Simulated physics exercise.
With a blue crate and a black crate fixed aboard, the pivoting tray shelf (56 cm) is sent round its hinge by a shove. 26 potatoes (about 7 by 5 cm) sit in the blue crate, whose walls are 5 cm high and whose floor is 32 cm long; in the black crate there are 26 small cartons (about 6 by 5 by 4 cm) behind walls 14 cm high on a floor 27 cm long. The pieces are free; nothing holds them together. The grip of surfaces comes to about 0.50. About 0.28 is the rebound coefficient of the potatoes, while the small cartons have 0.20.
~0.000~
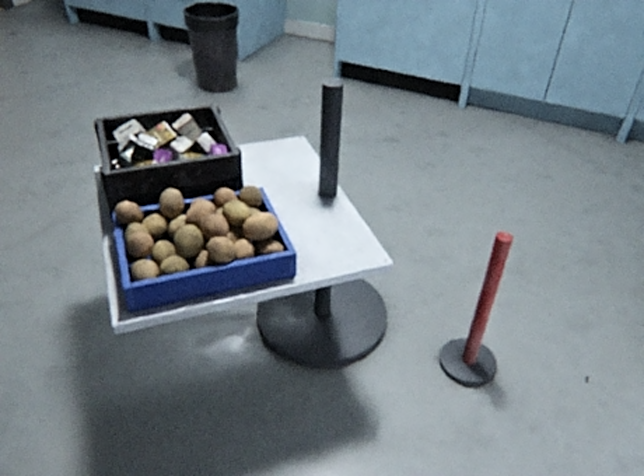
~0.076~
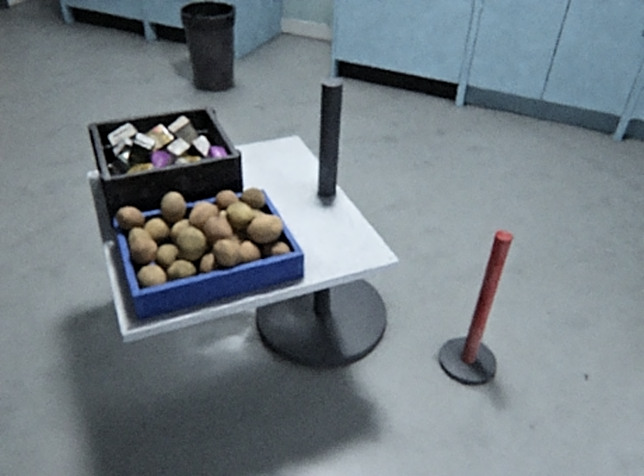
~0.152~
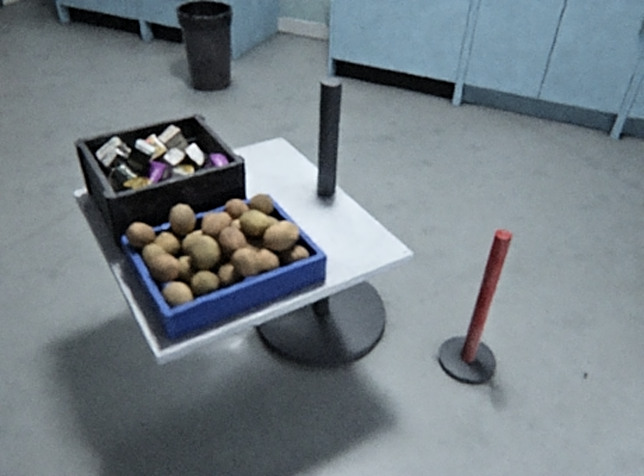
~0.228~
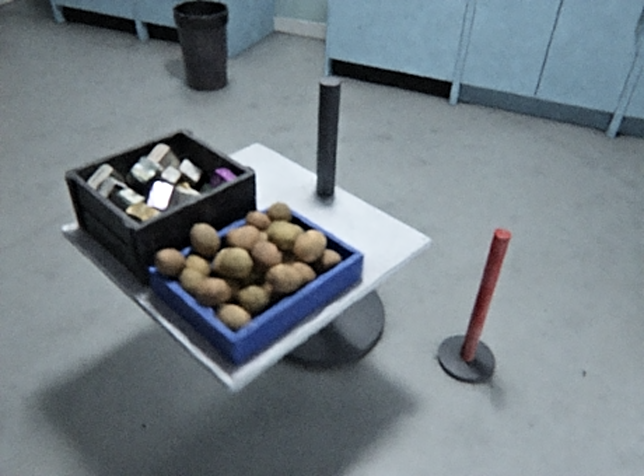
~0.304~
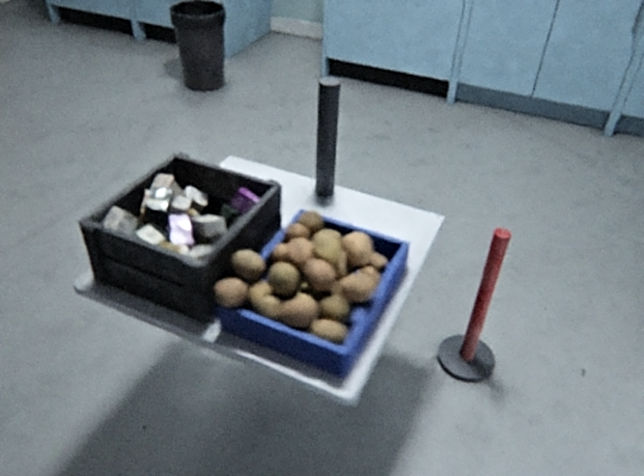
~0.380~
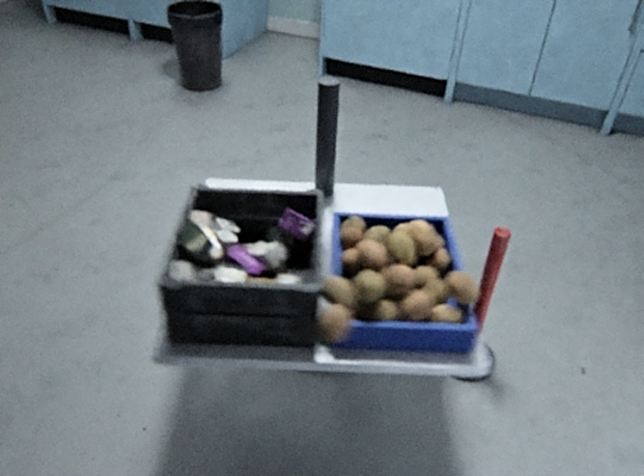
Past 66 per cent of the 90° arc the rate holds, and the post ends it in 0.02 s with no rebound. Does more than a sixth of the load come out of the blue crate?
Yes.
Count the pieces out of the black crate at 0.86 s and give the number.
Out so far from the black crate: Around 1.
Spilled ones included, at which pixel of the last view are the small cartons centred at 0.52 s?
Near (342, 278).
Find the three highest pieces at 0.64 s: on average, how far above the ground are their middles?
I'd put it close to 64 cm.
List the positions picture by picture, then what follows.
In the first picture (each is followed by its nearest rim corner in this view; the camera moves round a little), blue crate, (131, 285); black crate, (110, 172); turned through 0°; none out.
The second picture shows blue crate, (140, 292); black crate, (110, 178); turned through 3°.
The third picture shows blue crate, (171, 311); black crate, (116, 195); turned through 11°.
The fourth picture shows blue crate, (237, 336); black crate, (140, 225); turned through 24°.
The fifth picture shows blue crate, (346, 348); black crate, (202, 261); turned through 43°.
The sixth picture shows blue crate, (474, 324); black crate, (318, 284); turned through 66°; 1 out, the lowest potato at (336, 324).
After 0.44 s, the shelf hits the red post.
After 0.52 s, blue crate 21 in, 5 out and black crate 26 in, 0 out.
After 0.64 s, blue crate 19 in, 7 out and black crate 25 in, 1 out.
After 0.86 s, blue crate 18 in, 8 out and black crate 25 in, 1 out.
Outcome (at 1.30 s), blue crate 18 in, 8 out and black crate 25 in, 1 out. Asked share, 8 of 26, 31 per cent.
